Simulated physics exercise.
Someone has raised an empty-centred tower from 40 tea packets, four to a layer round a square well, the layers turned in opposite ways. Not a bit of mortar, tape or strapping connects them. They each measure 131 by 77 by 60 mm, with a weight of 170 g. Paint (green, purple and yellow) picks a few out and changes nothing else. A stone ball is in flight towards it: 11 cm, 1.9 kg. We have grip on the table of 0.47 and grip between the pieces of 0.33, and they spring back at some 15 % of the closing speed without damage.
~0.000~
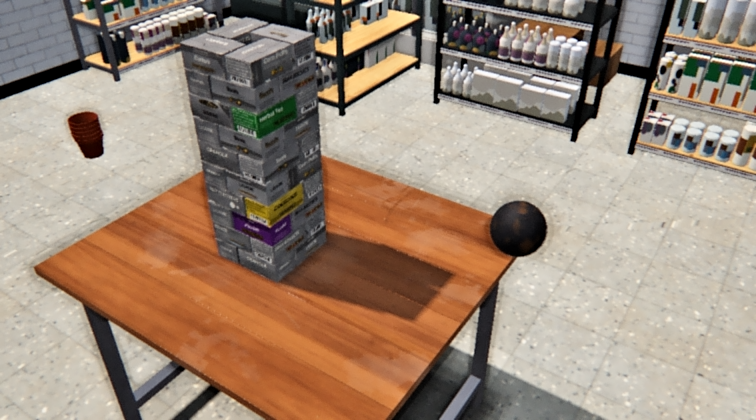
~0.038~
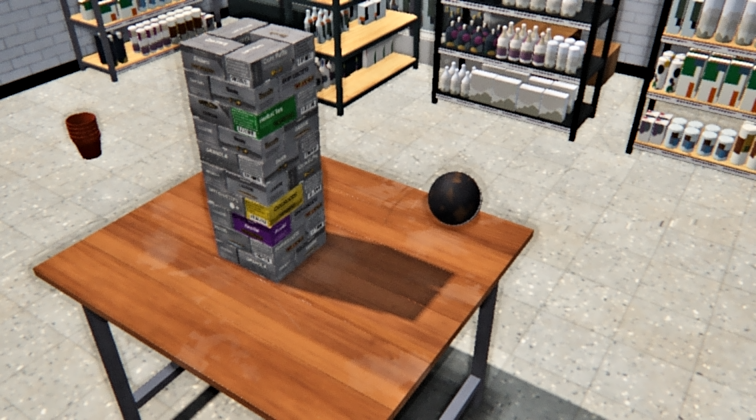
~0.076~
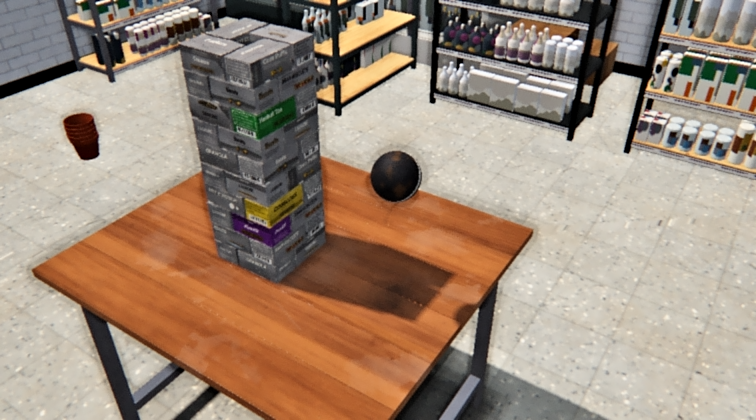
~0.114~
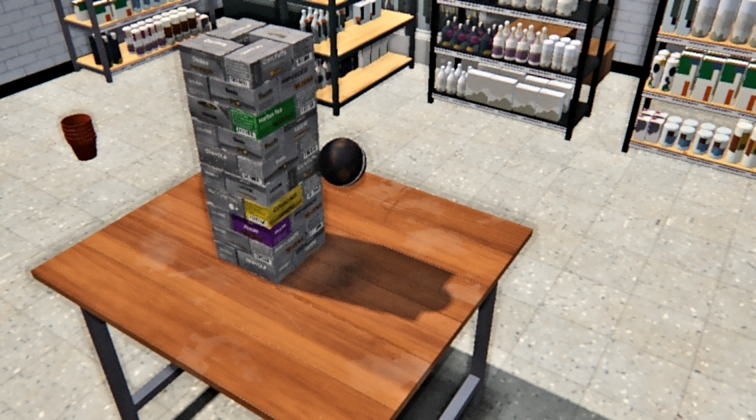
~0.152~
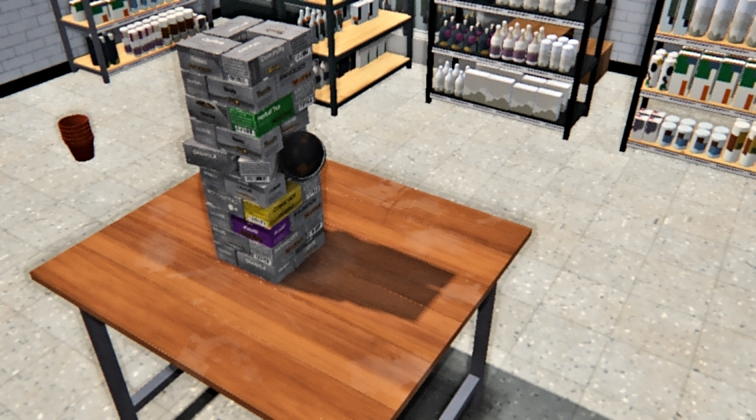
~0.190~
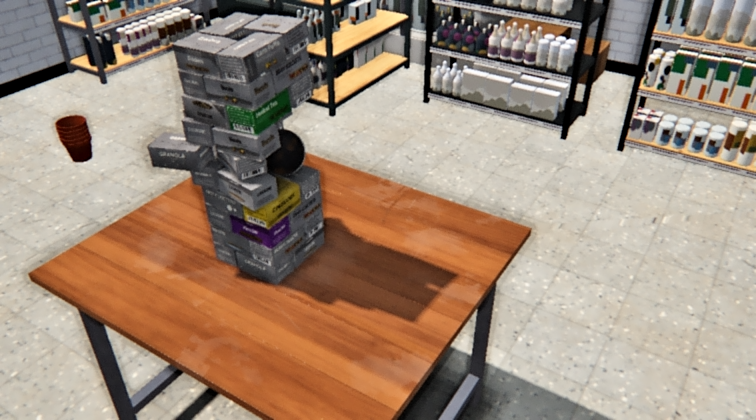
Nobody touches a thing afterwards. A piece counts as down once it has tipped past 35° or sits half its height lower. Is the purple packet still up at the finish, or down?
Still up.
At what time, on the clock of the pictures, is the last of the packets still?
Roughly 2.5 seconds.
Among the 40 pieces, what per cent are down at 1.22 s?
60 %.
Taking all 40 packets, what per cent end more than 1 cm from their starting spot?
Result: 70 per cent.
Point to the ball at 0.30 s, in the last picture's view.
Pixel position: Around (242, 147).
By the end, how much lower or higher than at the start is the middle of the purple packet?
At the end it is roughly 0 cm lower than at the start.
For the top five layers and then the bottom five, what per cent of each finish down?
That's 100% up top and 20% at the bottom.
After 0.30 s, ball still moving; 7 of the 40 packets down; purple packet unmoved; green packet 5° from how it stood.
After 0.52 s, ball still moving; 21 of the 40 packets down; purple packet unmoved; green packet 45° from how it stood, 21 mm lower.
After 0.78 s, ball still moving; 25 of the 40 packets down; purple packet unmoved; green packet on its side.
In the end (2.7 s), ball rolling away; 25 of the 40 packets down; purple packet unmoved; green packet on its side; yellow packet 9 mm from its place. From the last view, middles, purple packet near (259, 224), green packet near (240, 164).
